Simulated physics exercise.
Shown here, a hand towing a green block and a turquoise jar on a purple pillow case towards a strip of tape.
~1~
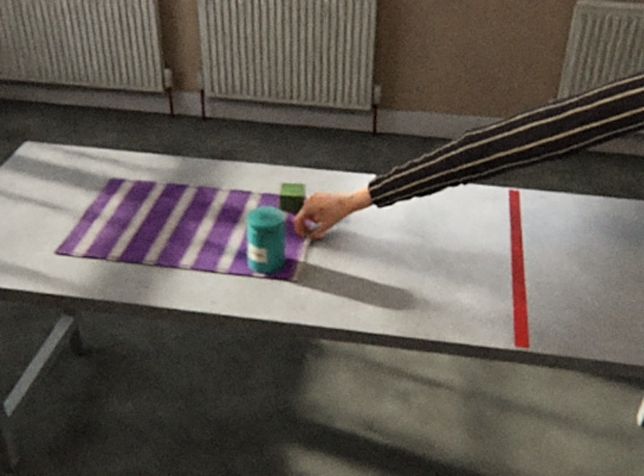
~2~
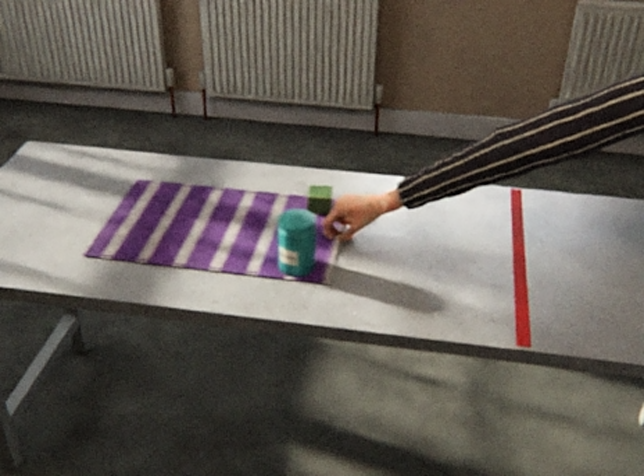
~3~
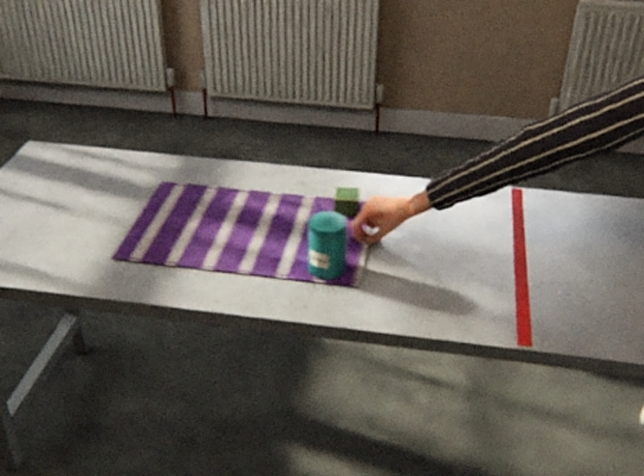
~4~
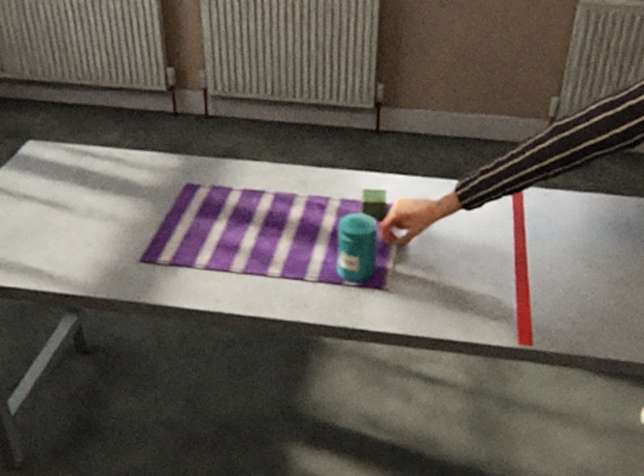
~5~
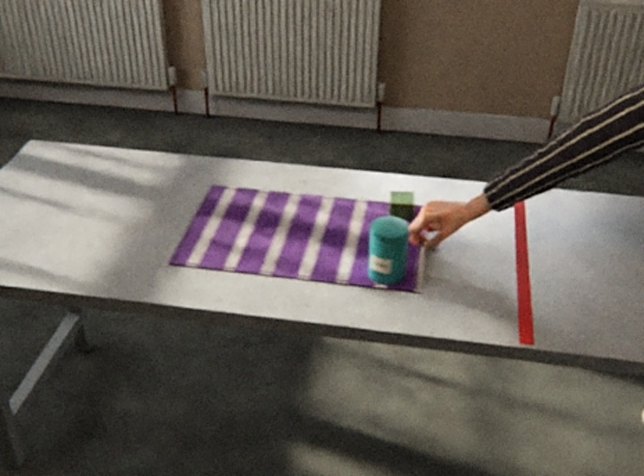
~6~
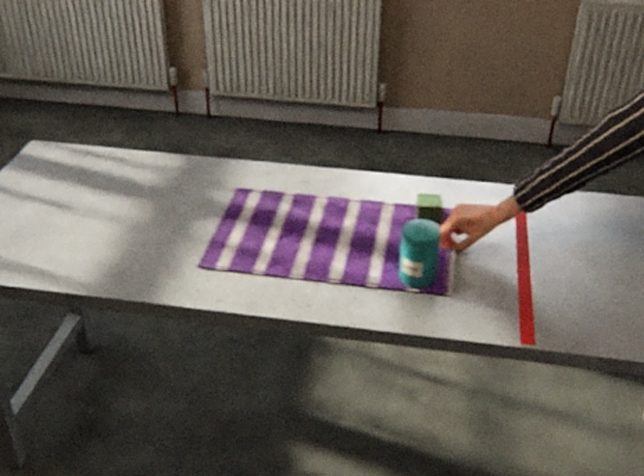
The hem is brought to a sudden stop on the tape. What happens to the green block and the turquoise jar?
The green block shoots off the front; the turquoise jar slides clear of the cloth.
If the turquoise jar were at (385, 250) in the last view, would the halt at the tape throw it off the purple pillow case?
In that case it comes off.
Then, 0.08 s past the final frame, hem short of the tape; green block on the cloth near (473, 213); turquoise jar on the cloth near (469, 259).
Then, 0.19 s past the final frame, hem at the tape; green block ahead of the hem near (528, 219); turquoise jar ahead of the hem near (530, 266).
When it is over, hem at the tape; green block ahead of the hem near (608, 227); turquoise jar ahead of the hem near (619, 277). The green block slides clear of the cloth and the turquoise jar leaves the cloth.
